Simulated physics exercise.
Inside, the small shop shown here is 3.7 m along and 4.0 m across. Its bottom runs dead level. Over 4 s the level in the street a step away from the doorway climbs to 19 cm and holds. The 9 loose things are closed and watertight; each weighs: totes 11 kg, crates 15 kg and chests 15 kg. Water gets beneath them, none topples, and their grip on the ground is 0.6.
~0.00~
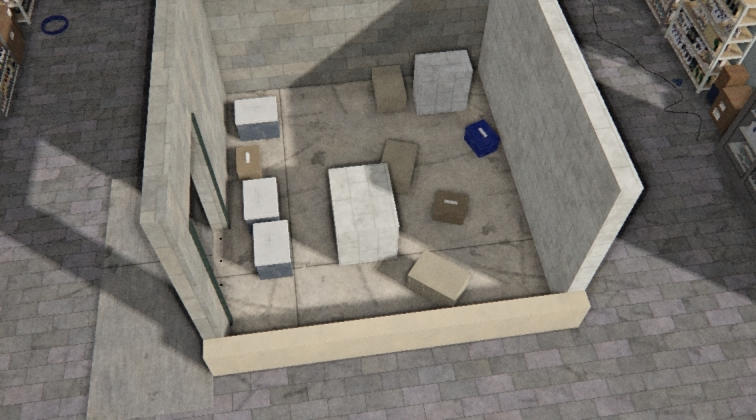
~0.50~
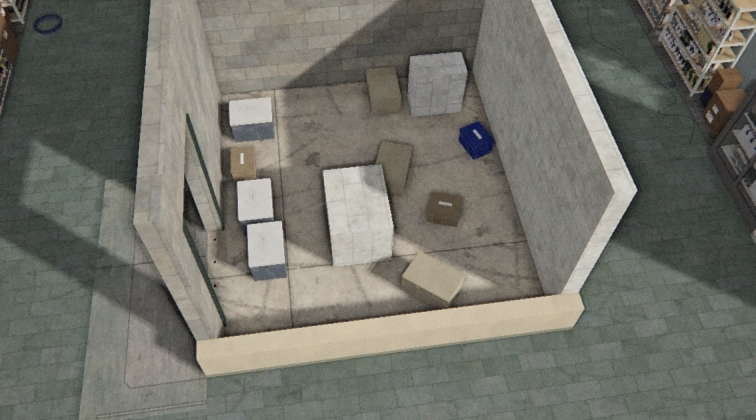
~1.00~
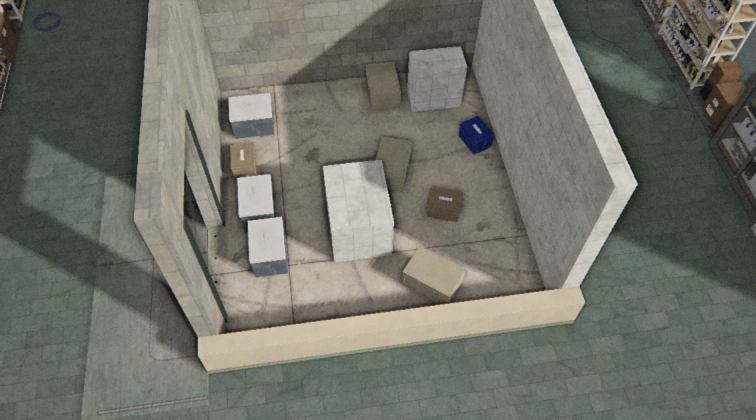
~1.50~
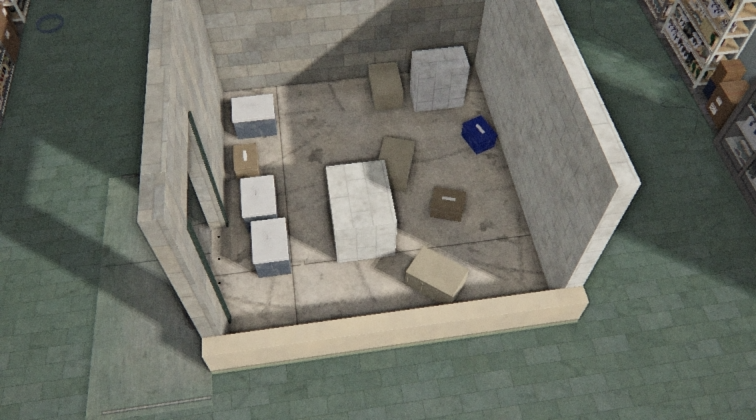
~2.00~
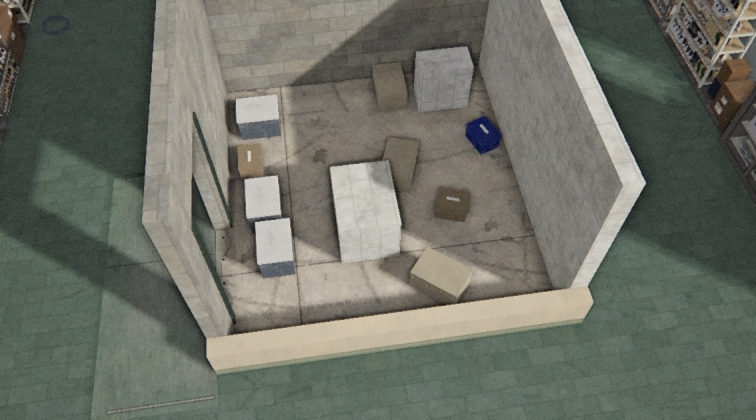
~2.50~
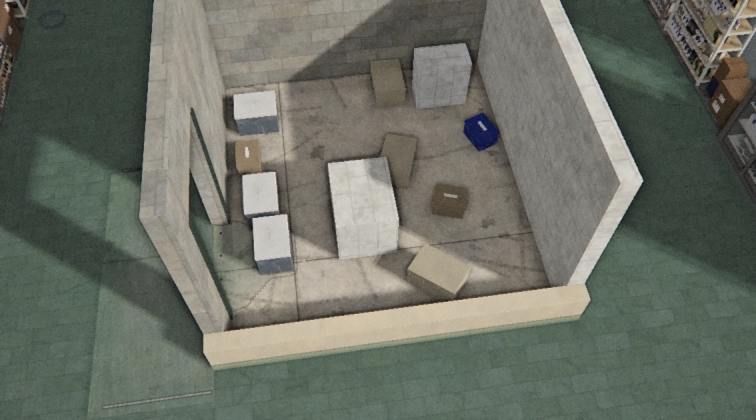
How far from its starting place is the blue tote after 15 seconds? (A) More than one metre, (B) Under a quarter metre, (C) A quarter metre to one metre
A.
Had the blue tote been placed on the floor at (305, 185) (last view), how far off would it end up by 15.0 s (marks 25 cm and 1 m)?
Answer: It covers a big distance.
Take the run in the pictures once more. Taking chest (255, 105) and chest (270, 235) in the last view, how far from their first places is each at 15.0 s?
120 cm, 300 cm.
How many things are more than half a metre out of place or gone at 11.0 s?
I count 3 of them.
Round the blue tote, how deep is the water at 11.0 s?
I'd put it at about 9 cm.
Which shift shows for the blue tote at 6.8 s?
Shift by then: About 0 cm.
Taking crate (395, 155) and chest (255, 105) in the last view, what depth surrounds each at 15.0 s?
Depths: Near 11 cm, then near 13 cm.
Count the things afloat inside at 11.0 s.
I count 5.
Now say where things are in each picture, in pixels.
In the first picture, the blue tote at (483, 133), on the bottom; water covers 0.0 m2; 0 of 9 have shifted.
In the second picture, the blue tote at (477, 135), on the bottom; water covers 0.0 m2; 0 of 9 have shifted.
In the third picture, the blue tote at (477, 129), on the bottom; 0.0 m2 under water; 0 of 9 have shifted.
In the fourth picture, the blue tote at (480, 129) rests on the ground; 0.0 m2 under water; 0 of 9 have shifted.
In the fifth picture, the blue tote at (484, 129), on the bottom; water covers 0.0 m2; 0 of 9 have shifted.
In the sixth picture, the blue tote at (482, 126), on the bottom; 0.4 m2 under water; 0 of 9 have shifted.
After 3.5 s the blue tote is near (482, 126), 0.0 m from its start, aground; 0 afloat.
After 6.8 s the blue tote is near (482, 126), 0.0 m from its start, aground; 0 afloat.
After 11.0 s the blue tote is near (469, 119), 0.2 m from its start, aground; 5 afloat.
After 15.0 s the blue tote is near (351, 140), 1.8 m from its start, afloat; 8 afloat.
